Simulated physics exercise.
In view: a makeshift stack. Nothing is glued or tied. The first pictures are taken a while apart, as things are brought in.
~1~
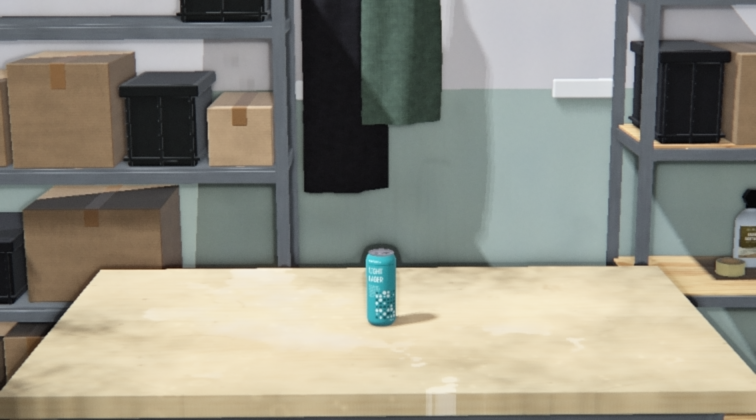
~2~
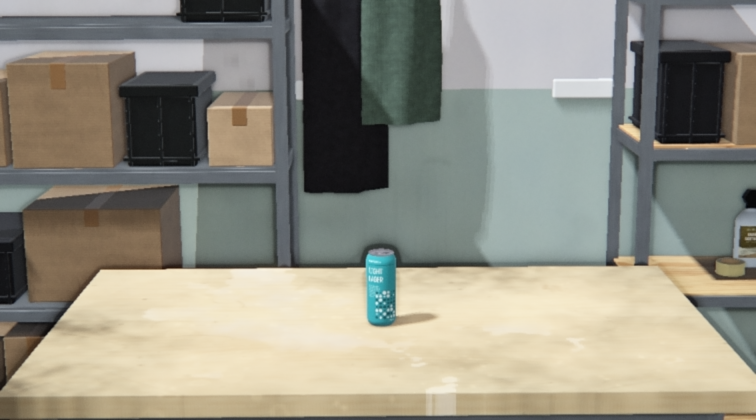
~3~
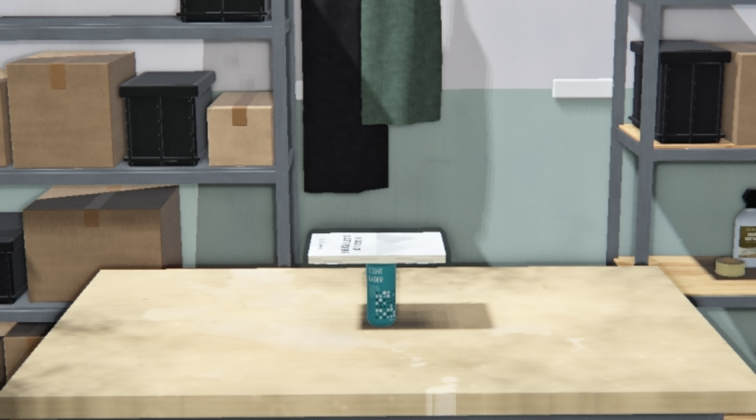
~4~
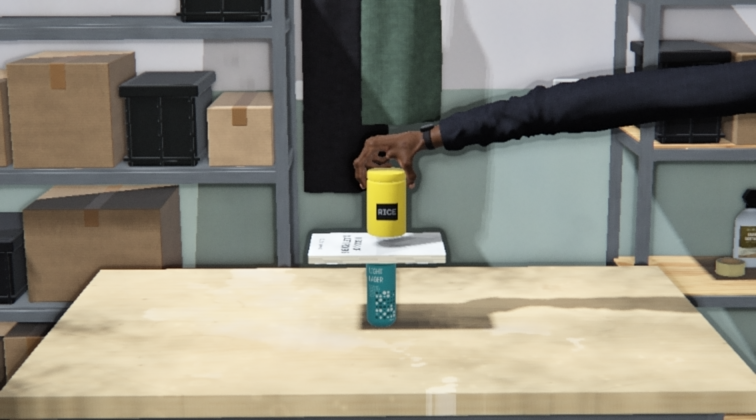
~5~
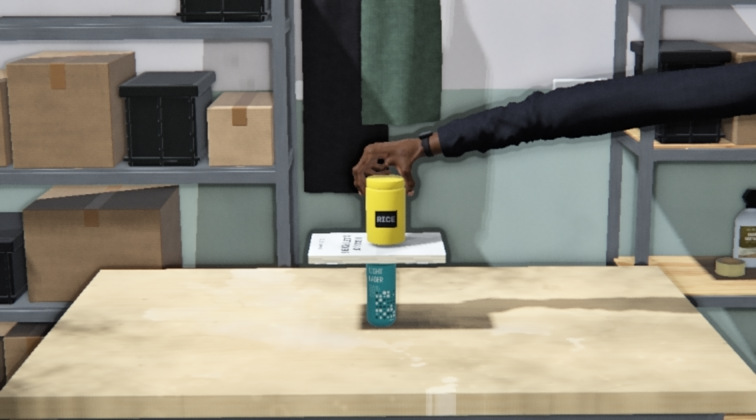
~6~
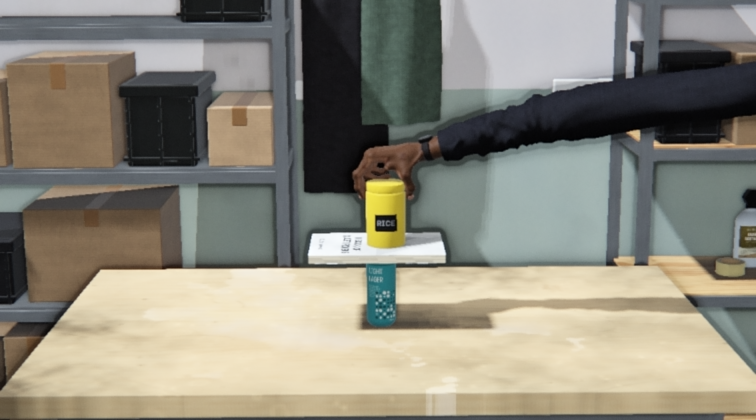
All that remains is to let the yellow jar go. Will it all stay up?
Here the stack stays up.
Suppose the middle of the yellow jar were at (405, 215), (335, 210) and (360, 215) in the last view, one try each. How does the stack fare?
In the first case it keeps its balance; in the second case it loses its balance; in the third case it keeps its balance.
Then, 0.20 s on from there, no change.
Then, 0.40 s on from there, yellow jar resting near (386, 214).
In the end, all 3 unmoved. At the end, from the last picture's camera, yellow jar near (386, 214). The stack keeps its balance.
